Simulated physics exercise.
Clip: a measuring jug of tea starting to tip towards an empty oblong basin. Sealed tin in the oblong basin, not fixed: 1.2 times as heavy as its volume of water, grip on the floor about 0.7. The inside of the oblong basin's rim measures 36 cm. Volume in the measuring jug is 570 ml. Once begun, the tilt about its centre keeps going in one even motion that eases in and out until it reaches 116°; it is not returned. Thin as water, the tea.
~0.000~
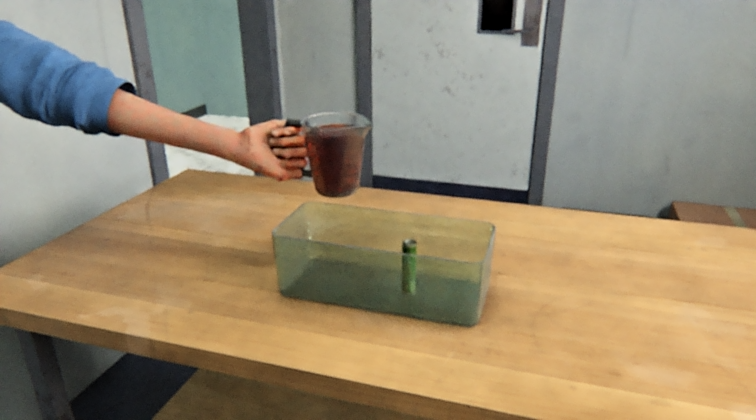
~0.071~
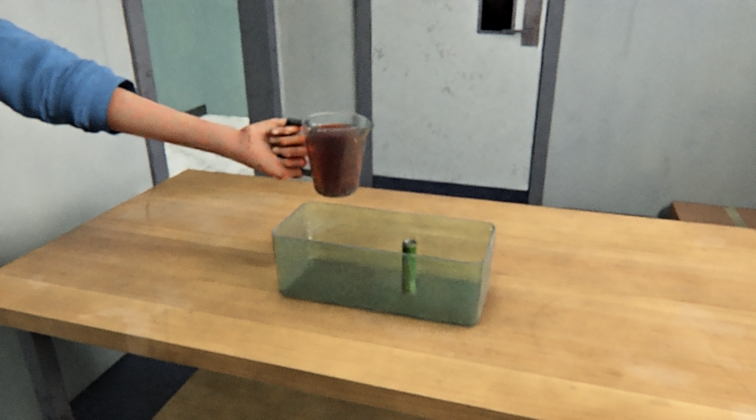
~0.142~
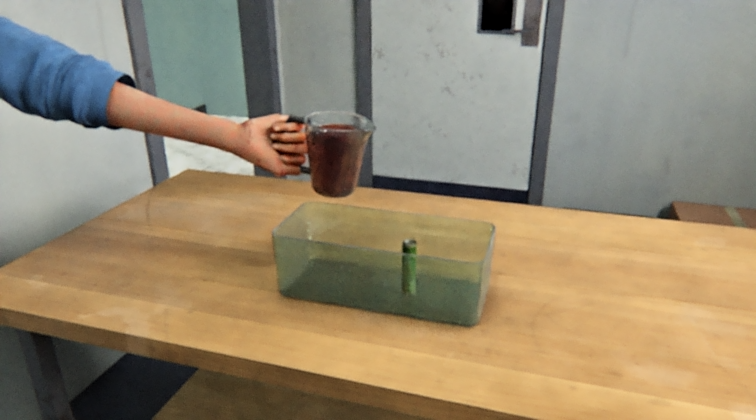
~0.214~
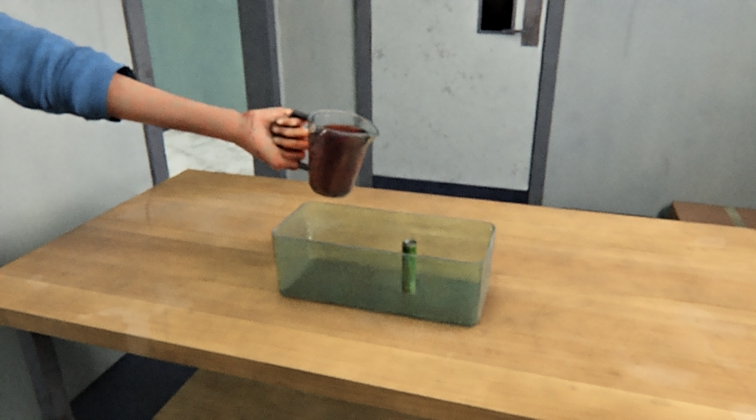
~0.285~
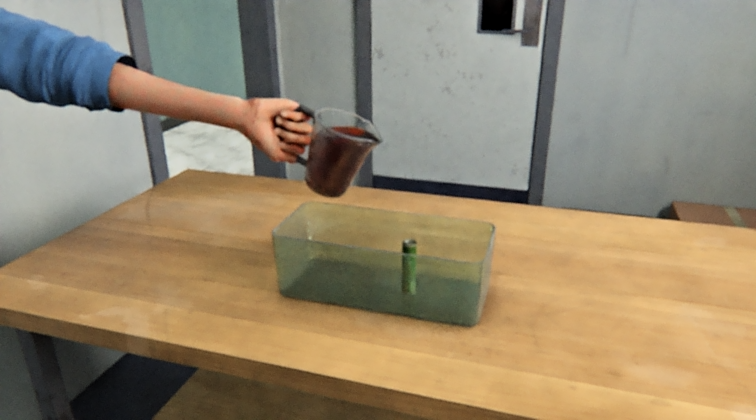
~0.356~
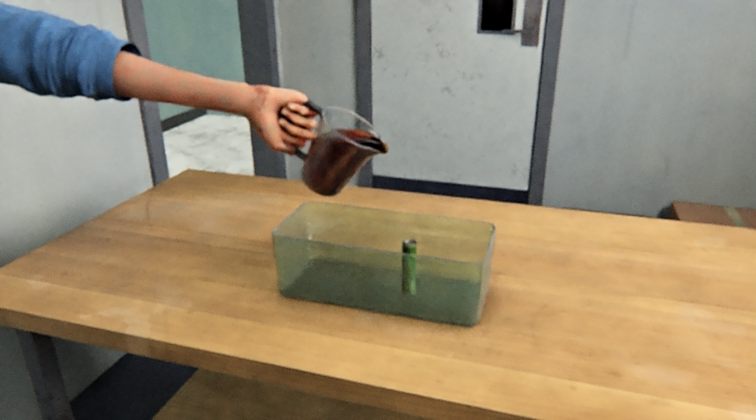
Above a clear basin on a wooden table, a hand gradually tilts a jug of dark liquid rightward.
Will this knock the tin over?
Yes, it is knocked over.
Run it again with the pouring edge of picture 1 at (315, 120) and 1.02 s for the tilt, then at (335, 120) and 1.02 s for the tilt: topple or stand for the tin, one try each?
The tin stays vertical the first time and stays vertical the second time.
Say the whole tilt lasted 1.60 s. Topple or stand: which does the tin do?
The tin tumbles.
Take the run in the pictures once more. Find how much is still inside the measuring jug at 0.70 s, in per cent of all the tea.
52 %.
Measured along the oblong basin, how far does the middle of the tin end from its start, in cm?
Looks like roughly 8.5 cm in total.
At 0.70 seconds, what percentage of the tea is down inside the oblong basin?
About 28%.
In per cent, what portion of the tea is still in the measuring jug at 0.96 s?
4 per cent or so.
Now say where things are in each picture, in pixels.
The first frame shows tilt 0°; pouring edge (372, 124); surface from (309, 128) to (365, 133); the oblong basin's rim runs from (289, 218) to (491, 244); the tin's top is at (409, 245).
The second frame shows tilt 1°; pouring edge (373, 125); surface from (310, 128) to (365, 133).
The third frame shows tilt 5°; pouring edge (376, 129); surface from (311, 128) to (368, 135).
The fourth frame shows tilt 12°; pouring edge (379, 134); surface from (314, 129) to (371, 136).
The fifth frame shows tilt 21°; pouring edge (382, 142); surface from (317, 132) to (379, 138).
The sixth frame shows tilt 32°; pouring edge (385, 151); surface from (314, 142) to (382, 143); 1 per cent is over the edge.
After 0.70 s the tilt is 91° and 51 per cent is still to pour; the tin stands where it began.
After 0.96 s the tilt is 115° and 4 per cent is still to pour; the tin stands 3 cm from where it began.
After 1.23 s the tilt is 116° and 0 per cent is still to pour; the tin lies on its side.
After 1.52 s the tilt is 116° and 0 per cent is still to pour; the tin lies on its side.
In the end the tin lies on its side.
